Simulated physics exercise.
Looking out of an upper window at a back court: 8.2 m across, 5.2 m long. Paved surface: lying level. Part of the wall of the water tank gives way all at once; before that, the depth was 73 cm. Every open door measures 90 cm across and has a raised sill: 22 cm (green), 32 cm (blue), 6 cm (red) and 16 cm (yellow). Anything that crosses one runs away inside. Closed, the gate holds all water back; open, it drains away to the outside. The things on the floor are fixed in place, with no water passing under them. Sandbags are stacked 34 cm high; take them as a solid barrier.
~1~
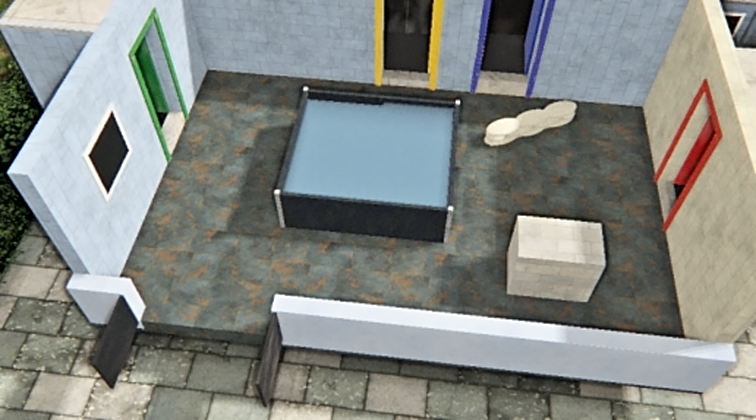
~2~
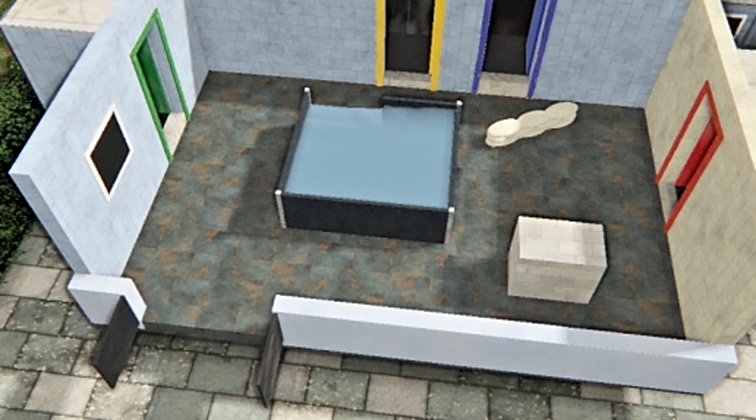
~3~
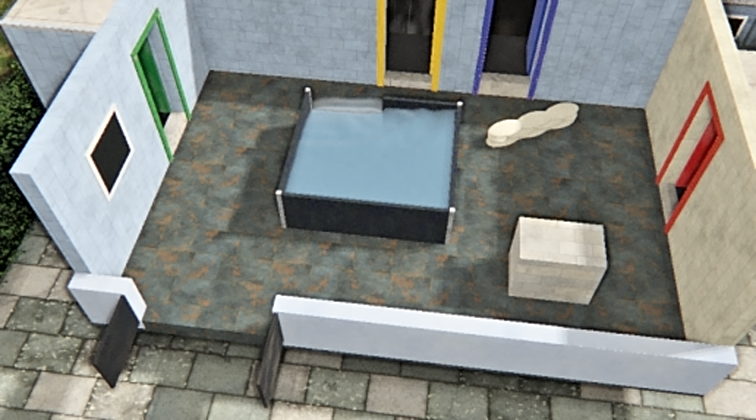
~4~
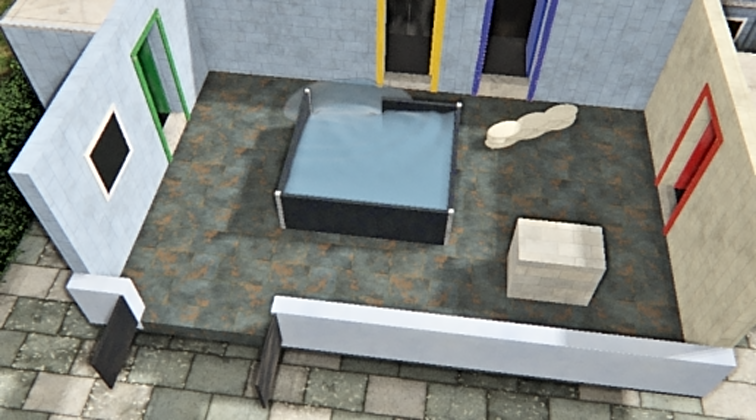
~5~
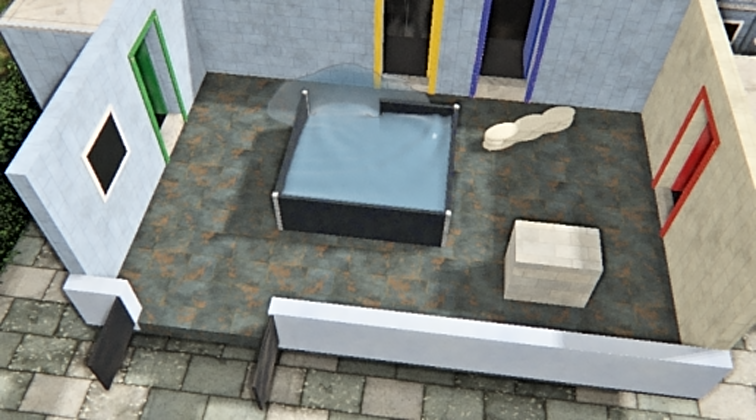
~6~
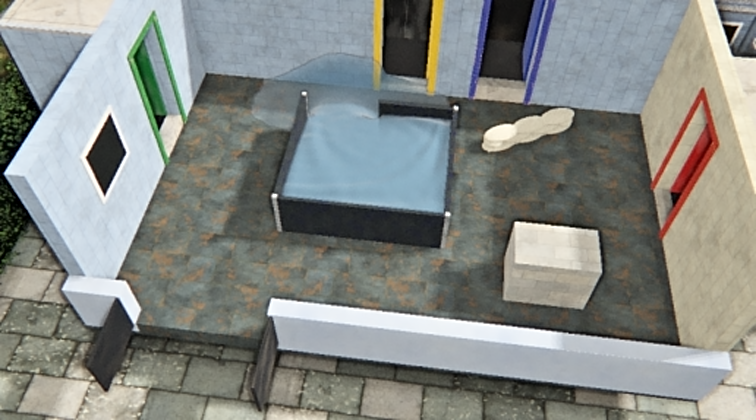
Walled back court, water pouring through a gap in the far side of a dark square tank and spreading across the paving behind.
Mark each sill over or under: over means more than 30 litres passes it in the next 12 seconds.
Green door - under; blue door - under; red door - under; yellow door - over.
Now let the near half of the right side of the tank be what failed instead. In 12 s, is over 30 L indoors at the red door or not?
Relative to that limit, red ends up on the high side.
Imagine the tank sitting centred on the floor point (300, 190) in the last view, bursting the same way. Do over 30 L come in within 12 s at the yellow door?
Yellow: Within limit.
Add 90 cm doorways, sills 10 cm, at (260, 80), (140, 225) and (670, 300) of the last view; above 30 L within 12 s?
Per doorway, in order: Sufficient / insufficient / insufficient.
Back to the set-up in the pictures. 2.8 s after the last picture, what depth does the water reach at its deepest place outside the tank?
Depth: Approx. 34 cm.
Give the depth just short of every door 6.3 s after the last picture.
In centimetres - green: 11, blue: 17, red: 3, yellow: 13.
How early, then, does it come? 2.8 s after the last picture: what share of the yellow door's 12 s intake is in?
Share by then: ~ 85 %.
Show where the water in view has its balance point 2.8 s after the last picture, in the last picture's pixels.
I'd put it close to (350, 154).
Then, 0.7 s after the last picture water covers 15 % of the floor and is deepest (57 cm) near (345, 89); green door not reached, blue door 6 cm at the sill, 0 L in, red door not reached, yellow door 29 cm at the sill, 37 L in.
Then, 1.5 s after the last picture water covers 25 % of the floor and is deepest (50 cm) near (205, 76); green door 18 cm at the sill, 0 L in, blue door 7 cm at the sill, 0 L in, red door not reached, yellow door 28 cm at the sill, 85 L in.
Then, 2.8 s after the last picture water covers 55 % of the floor and is deepest (34 cm) near (205, 76); green door 19 cm at the sill, 1 L in, blue door 11 cm at the sill, 0 L in, red door 2 cm at the sill, 0 L in, yellow door 23 cm at the sill, 135 L in.
Then, 6.3 s after the last picture water covers 90 % of the floor and is deepest (18 cm) near (345, 89); green door 11 cm at the sill, 1 L in, blue door 17 cm at the sill, 0 L in, red door 3 cm at the sill, 0 L in, yellow door 13 cm at the sill, 160 L in.
Then, 11.3 s after the last picture water covers 95 % of the floor and is deepest (10 cm) near (488, 130); green door 7 cm at the sill, 1 L in, blue door 9 cm at the sill, 0 L in, red door 7 cm at the sill, 1 L in, yellow door 7 cm at the sill, 160 L in.
